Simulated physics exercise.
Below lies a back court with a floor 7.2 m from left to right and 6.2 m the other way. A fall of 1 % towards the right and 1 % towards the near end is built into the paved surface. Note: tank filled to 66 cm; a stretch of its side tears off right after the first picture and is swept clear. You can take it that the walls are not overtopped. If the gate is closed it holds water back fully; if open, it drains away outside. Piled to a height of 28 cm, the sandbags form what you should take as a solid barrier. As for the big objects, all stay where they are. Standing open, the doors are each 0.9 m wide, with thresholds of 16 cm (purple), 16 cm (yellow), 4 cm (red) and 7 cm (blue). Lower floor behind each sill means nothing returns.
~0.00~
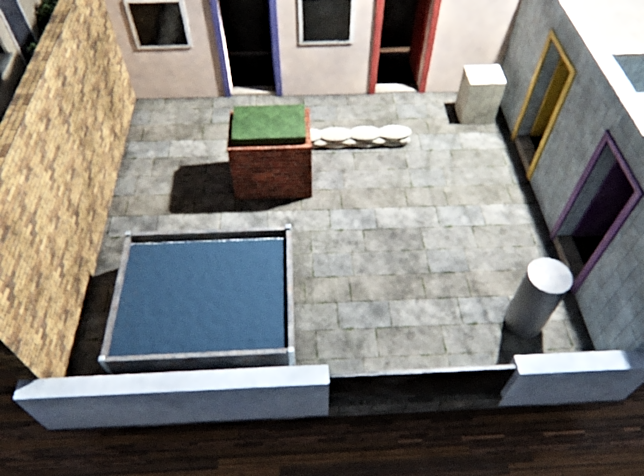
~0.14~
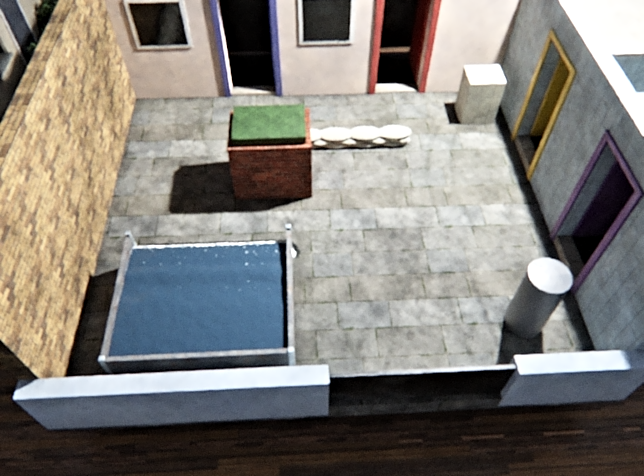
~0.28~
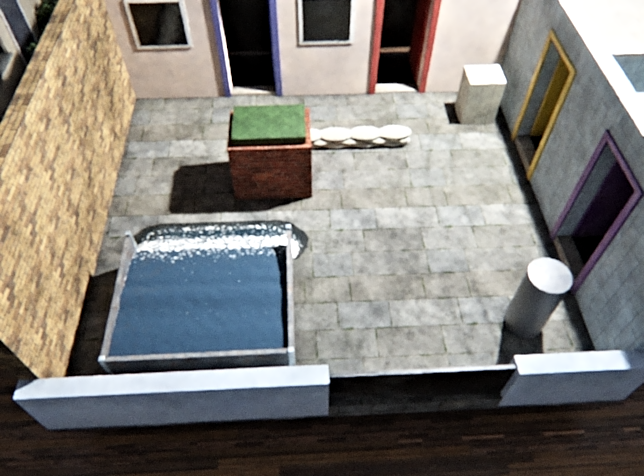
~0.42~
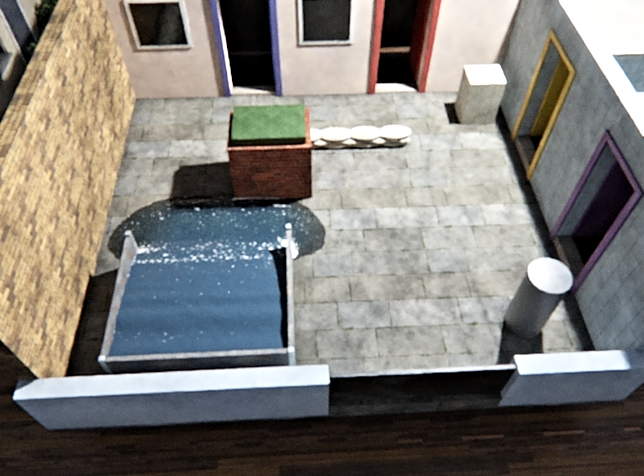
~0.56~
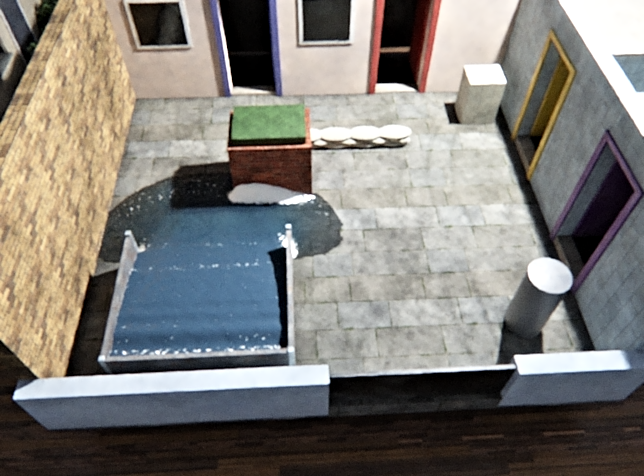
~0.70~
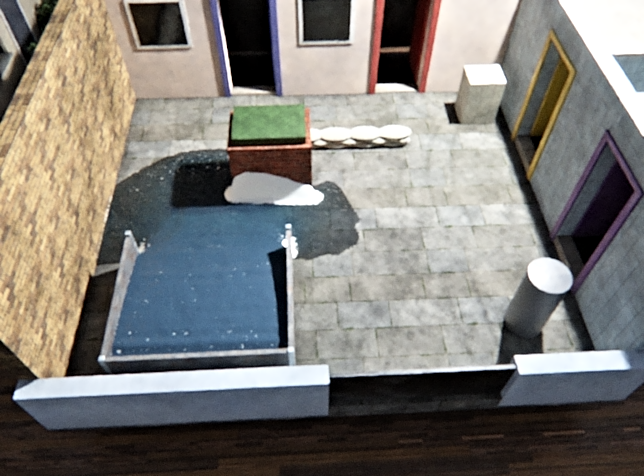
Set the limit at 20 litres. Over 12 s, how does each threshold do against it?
The purple door remains shy of the limit; the yellow door remains shy of the limit; the red door overtops the limit; the blue door overtops the limit.
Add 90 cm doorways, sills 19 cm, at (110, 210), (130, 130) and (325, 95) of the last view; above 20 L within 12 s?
Per doorway, in order: Insufficient / sufficient / insufficient.
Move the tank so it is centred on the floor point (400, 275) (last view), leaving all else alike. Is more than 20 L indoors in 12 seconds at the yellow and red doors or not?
Well, yellow ends up beyond the mark and red ends up beyond the mark.
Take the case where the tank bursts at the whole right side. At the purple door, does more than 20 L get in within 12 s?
Then the purple door ends up out of bounds.
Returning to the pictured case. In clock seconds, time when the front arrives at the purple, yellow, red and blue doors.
Purple: 2.8 s; yellow: 2.4 s; red: 3.2 s; blue: 1.3 s.
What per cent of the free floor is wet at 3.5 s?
Roughly 70 percent.
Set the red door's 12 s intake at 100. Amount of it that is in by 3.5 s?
Share by then: ~ 0 %.
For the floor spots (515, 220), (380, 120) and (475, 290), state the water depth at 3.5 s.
5, 1 and 2 cm.
After 1.4 s water covers 30 % of the floor and is deepest (44 cm) near (251, 207); purple door not reached, yellow door not reached, red door not reached, blue door 2 cm at the sill, 2 L in.
After 2.2 s water covers 50 % of the floor and is deepest (49 cm) near (143, 112); purple door not reached, yellow door not reached, red door not reached, blue door 15 cm at the sill, 24 L in.
After 3.5 s water covers 70 % of the floor and is deepest (25 cm) near (126, 144); purple door 12 cm at the sill, 0 L in, yellow door 13 cm at the sill, 0 L in, red door 2 cm at the sill, 0 L in, blue door 14 cm at the sill, 69 L in.
After 7.0 s water covers 85 % of the floor and is deepest (20 cm) near (487, 98); purple door 11 cm at the sill, 0 L in, yellow door 12 cm at the sill, 1 L in, red door 5 cm at the sill, 6 L in, blue door 7 cm at the sill, 89 L in.
After 12.0 s water covers 95 % of the floor and is deepest (16 cm) near (231, 393); purple door 12 cm at the sill, 0 L in, yellow door 6 cm at the sill, 1 L in, red door 5 cm at the sill, 43 L in, blue door 2 cm at the sill, 90 L in.
